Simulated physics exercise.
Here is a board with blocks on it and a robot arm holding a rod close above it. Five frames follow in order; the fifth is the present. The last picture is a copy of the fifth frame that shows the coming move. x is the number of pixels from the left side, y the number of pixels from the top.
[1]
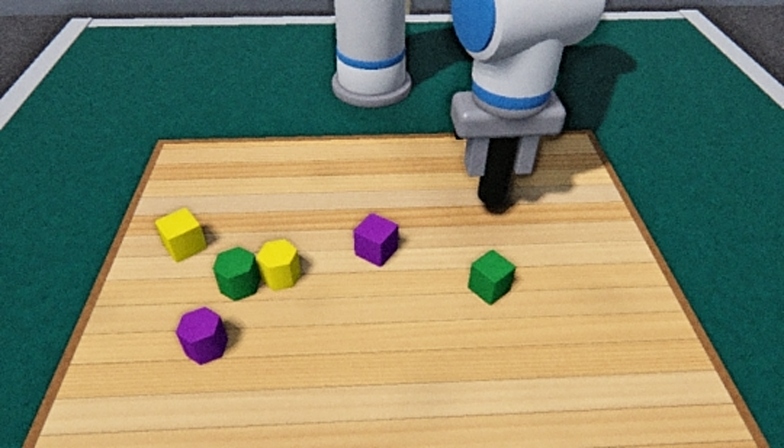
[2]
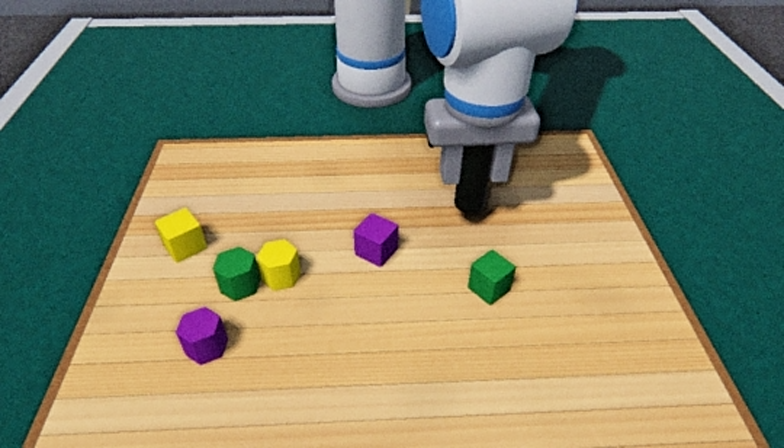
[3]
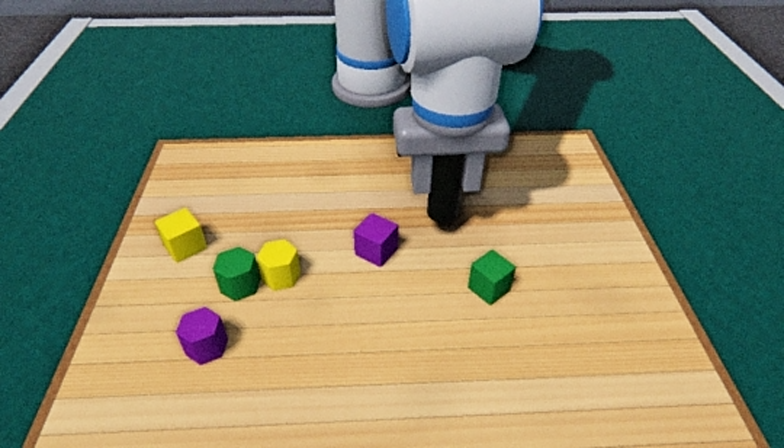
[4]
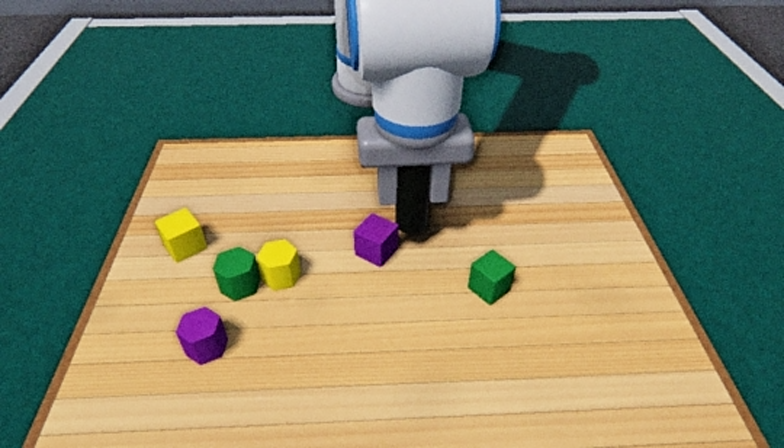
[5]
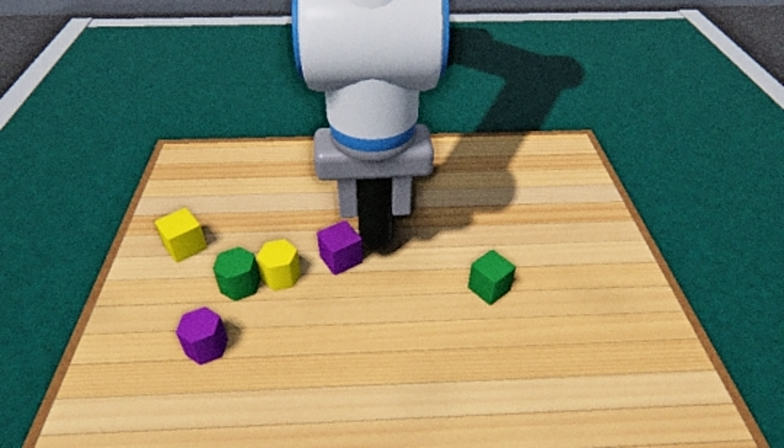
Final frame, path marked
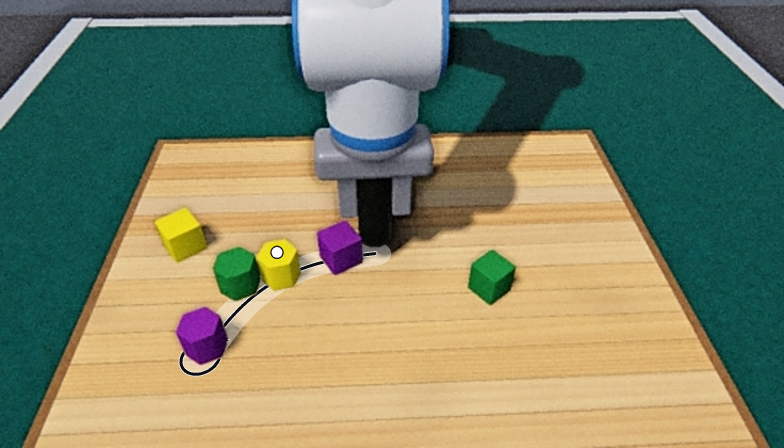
Robot arm sweeping a dark rod leftward over a wooden board, then pushing a purple cube a short way left toward yellow and green blocks.
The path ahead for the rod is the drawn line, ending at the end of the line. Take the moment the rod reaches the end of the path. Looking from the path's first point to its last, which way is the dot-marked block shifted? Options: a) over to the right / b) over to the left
My pick is a.
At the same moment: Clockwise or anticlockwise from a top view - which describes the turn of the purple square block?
From above, it looks like the purple square block goes clockwise.
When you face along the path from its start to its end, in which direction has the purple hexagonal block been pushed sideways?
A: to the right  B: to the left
Answer: B.
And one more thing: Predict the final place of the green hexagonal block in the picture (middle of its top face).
Its top centre lands on (112, 277).
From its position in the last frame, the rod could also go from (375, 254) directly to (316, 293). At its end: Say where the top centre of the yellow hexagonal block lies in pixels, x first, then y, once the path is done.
Its top centre lands on (256, 250).
The drawn path runs from (375, 254) by way of (309, 266) and (248, 301) to (201, 358); the dot is on the yellow hexagonal block.
What follows on the original path. One third of the way, rod (305, 250); green hexagonal block (193, 270), turned 15° anticlockwise; yellow hexagonal block (233, 263), turned 20° clockwise; purple square block (269, 251).
Two thirds of the way, rod (243, 284); green hexagonal block (127, 279); yellow hexagonal block (165, 281), turned 40° clockwise; purple square block (204, 279), turned 30° clockwise.
At the end, rod (194, 341); purple hexagonal block (165, 367); green hexagonal block (112, 277); yellow hexagonal block (144, 288), turned 65° clockwise; purple square block (176, 300), turned 60° clockwise.
